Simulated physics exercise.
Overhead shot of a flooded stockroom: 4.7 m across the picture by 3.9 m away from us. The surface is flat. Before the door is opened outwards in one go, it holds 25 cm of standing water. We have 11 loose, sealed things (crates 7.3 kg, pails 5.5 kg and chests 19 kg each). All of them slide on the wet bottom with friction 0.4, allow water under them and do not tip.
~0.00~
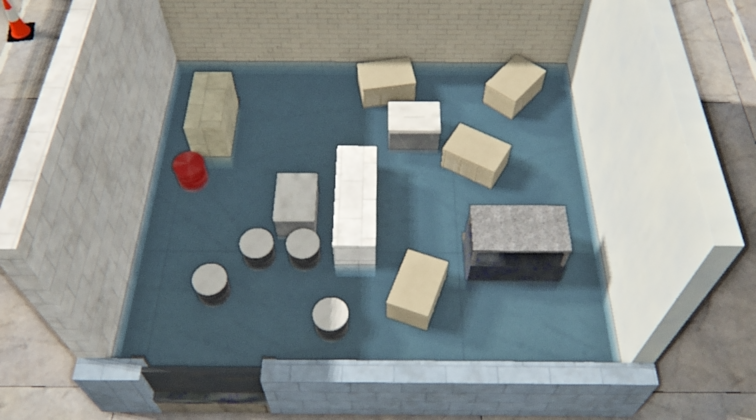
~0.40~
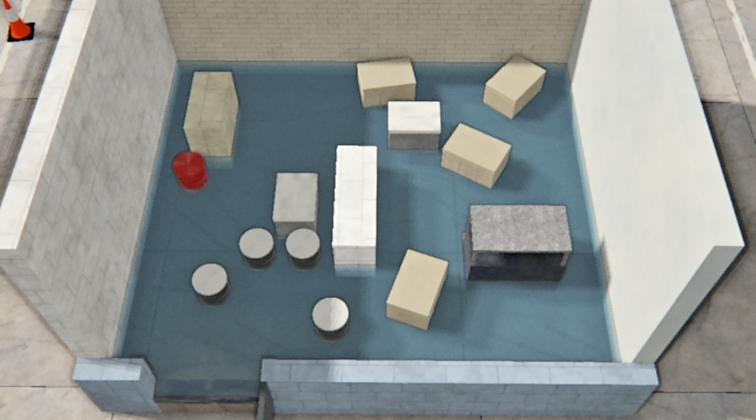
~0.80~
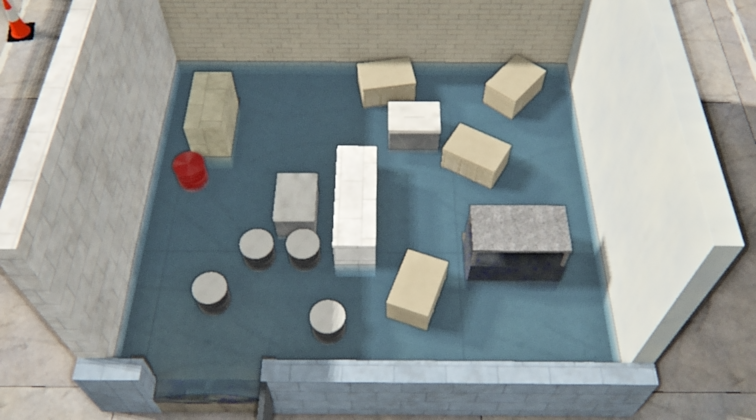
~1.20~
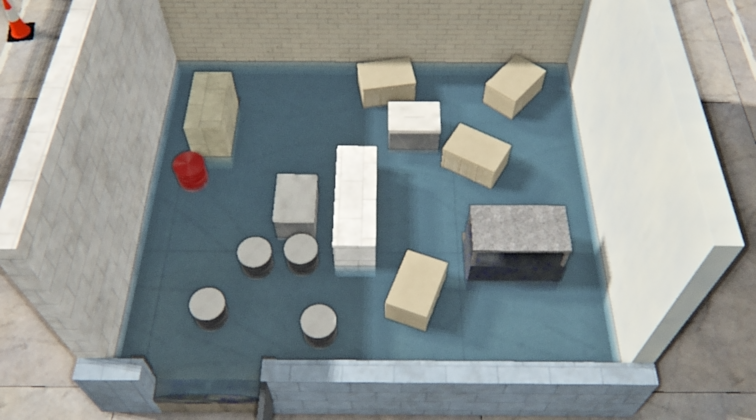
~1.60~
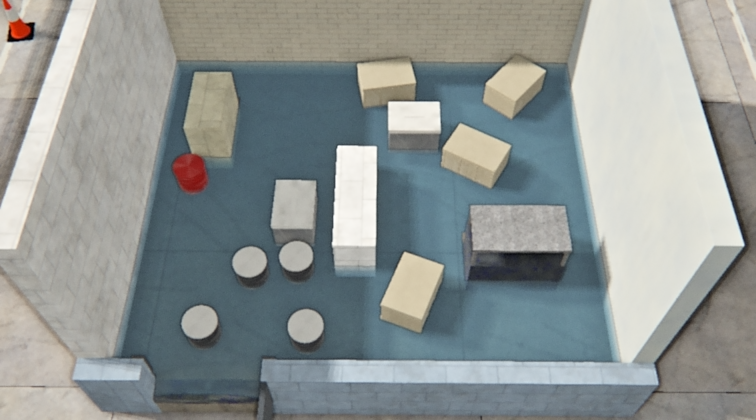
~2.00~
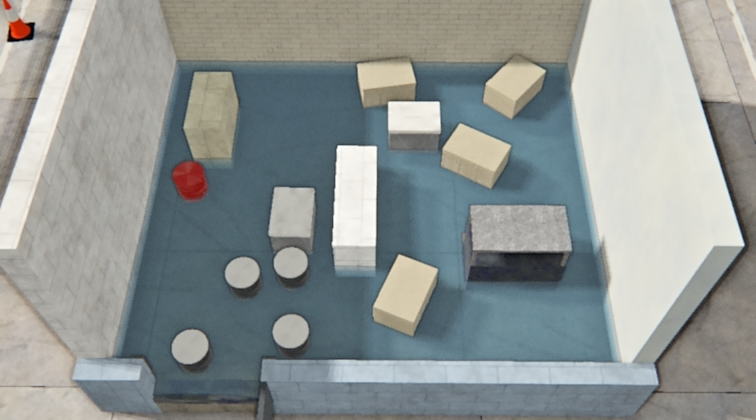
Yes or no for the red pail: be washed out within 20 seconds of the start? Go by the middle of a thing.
Red pail makes it out.
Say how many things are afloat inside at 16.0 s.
Answer: 4.
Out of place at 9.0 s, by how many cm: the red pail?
140 cm or so by then.
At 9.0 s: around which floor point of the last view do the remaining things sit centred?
(363, 171).
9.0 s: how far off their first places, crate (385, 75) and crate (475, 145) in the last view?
Respectively, 60 cm and 30 cm.
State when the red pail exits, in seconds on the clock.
That happens at about 11.5 s.
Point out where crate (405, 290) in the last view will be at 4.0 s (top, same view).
About pixel (346, 307).
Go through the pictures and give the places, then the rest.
In the first picture, the red pail at (188, 164), afloat; 25 cm deep round most things; 0 of 11 have shifted.
In the second picture, the red pail at (188, 164) floats; about 4120 L in view; 0 of 11 have shifted.
In the third picture, the red pail at (188, 164) floats; about 4070 L in view; 1 of 11 have shifted.
In the fourth picture, the red pail at (188, 164), afloat; about 4010 L in view; 3 of 11 have shifted.
In the fifth picture, the red pail at (188, 166), afloat; about 3950 L in view; 5 of 11 have shifted.
In the sixth picture, the red pail at (188, 174) floats, 10 cm from its start; 22 cm deep round most things; 7 of 11 have shifted.
After 4.0 s the red pail is near (175, 207), 0.5 m from its start, afloat; 2 of 11 are out; 9 afloat.
After 9.0 s the red pail is near (158, 283), 1.4 m from its start, afloat; 6 of 11 are out; 5 afloat.
After 16.0 s the red pail has gone out; 7 of 11 are out; 4 afloat.
After 20.0 s the red pail has gone out; 8 of 11 are out; 3 afloat.
